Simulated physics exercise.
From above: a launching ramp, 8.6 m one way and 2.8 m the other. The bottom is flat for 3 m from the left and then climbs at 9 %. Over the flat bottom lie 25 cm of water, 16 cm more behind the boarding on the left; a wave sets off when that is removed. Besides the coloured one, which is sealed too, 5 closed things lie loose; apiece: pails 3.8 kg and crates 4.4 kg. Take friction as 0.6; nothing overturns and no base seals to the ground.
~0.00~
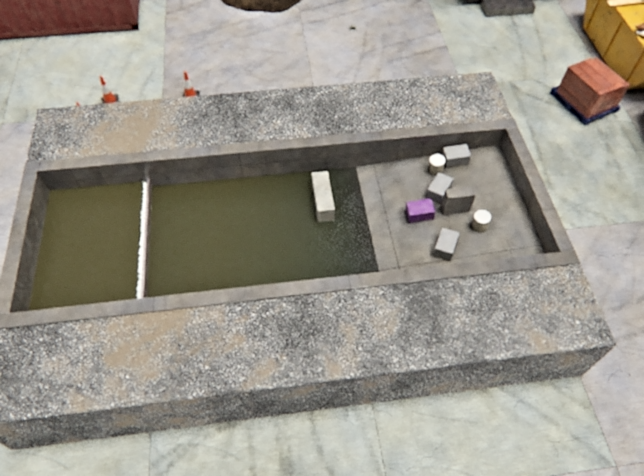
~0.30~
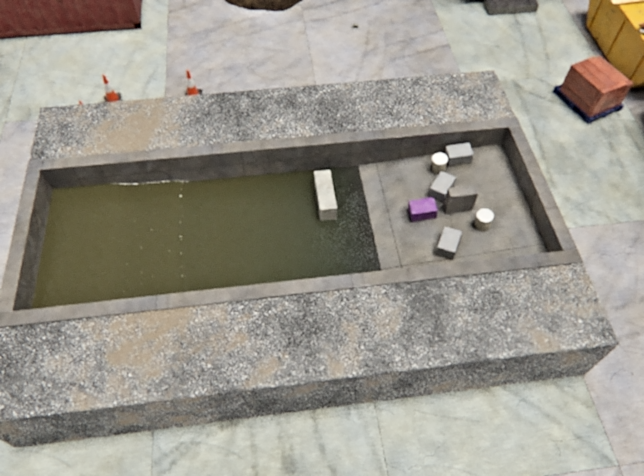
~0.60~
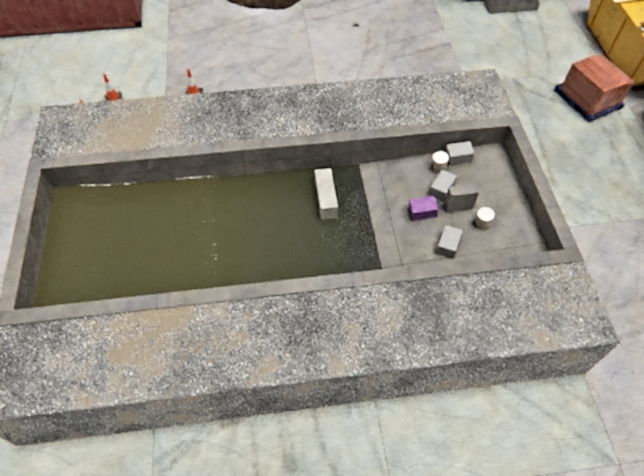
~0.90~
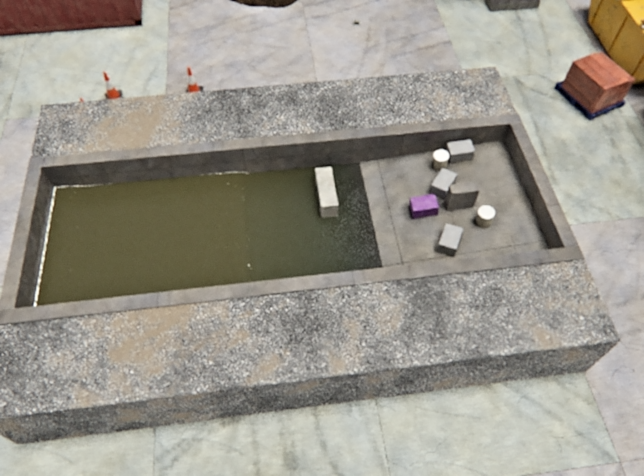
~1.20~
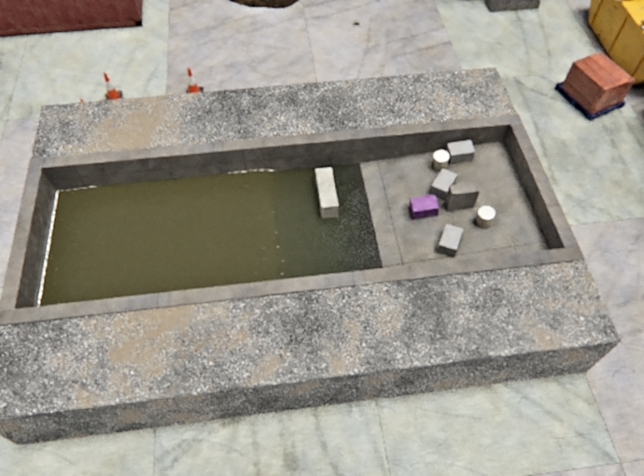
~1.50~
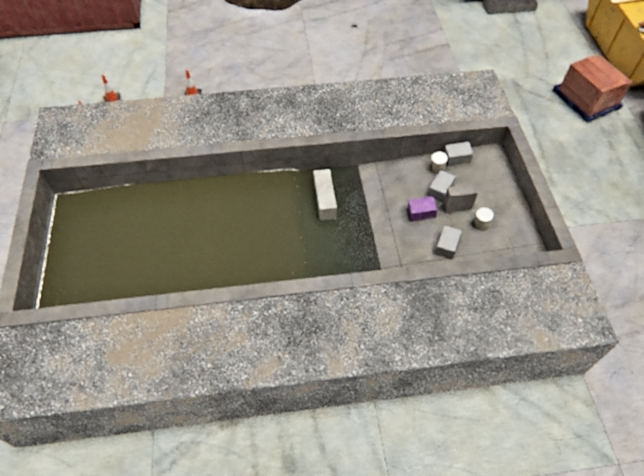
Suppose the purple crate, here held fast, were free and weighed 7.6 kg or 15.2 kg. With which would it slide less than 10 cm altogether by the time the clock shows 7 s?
Verdict: Only the higher weight holds it.
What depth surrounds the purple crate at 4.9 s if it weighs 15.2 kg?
About 6 cm.
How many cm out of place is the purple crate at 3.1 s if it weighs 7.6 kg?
Roughly 0 cm.
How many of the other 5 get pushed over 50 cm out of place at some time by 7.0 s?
1 of them.
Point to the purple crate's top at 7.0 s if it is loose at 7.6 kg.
Around (357, 200).
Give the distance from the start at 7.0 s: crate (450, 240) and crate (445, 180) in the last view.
In that order: 80 cm, 10 cm.
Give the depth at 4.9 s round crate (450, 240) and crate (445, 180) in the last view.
Roughly 4 and 3 cm.
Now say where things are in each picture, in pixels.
The purple crate at (422, 207) rests on the ground; water covers 15.7 m2; 0 of 6 have shifted, in the first picture.
The purple crate at (424, 205) rests on the ground; 15.7 m2 under water; 0 of 6 have shifted, in the second picture.
The purple crate at (425, 204), on the bottom; water covers 15.7 m2; 0 of 6 have shifted, in the third picture.
The purple crate at (426, 202), on the bottom; 15.7 m2 under water; 0 of 6 have shifted, in the fourth picture.
The purple crate at (426, 203), on the bottom; water covers 15.7 m2; 0 of 6 have shifted, in the fifth picture.
The purple crate at (424, 205) rests on the ground; water covers 15.7 m2; 0 of 6 have shifted, in the sixth picture.
After 2.1 s the purple crate would be 0 cm from its start with 7.6 kg and 0 cm from its start with 15.2 kg; 0 cm of water round it then.
After 3.1 s the purple crate would be 0 cm from its start with 7.6 kg and 0 cm from its start with 15.2 kg; 1 cm of water round it then.
After 4.9 s the purple crate would be 17 cm from its start with 7.6 kg and 0 cm from its start with 15.2 kg; 6 cm of water round it then.
After 7.0 s the purple crate would be 120 cm from its start with 7.6 kg and 0 cm from its start with 15.2 kg; 1 cm of water round it then.
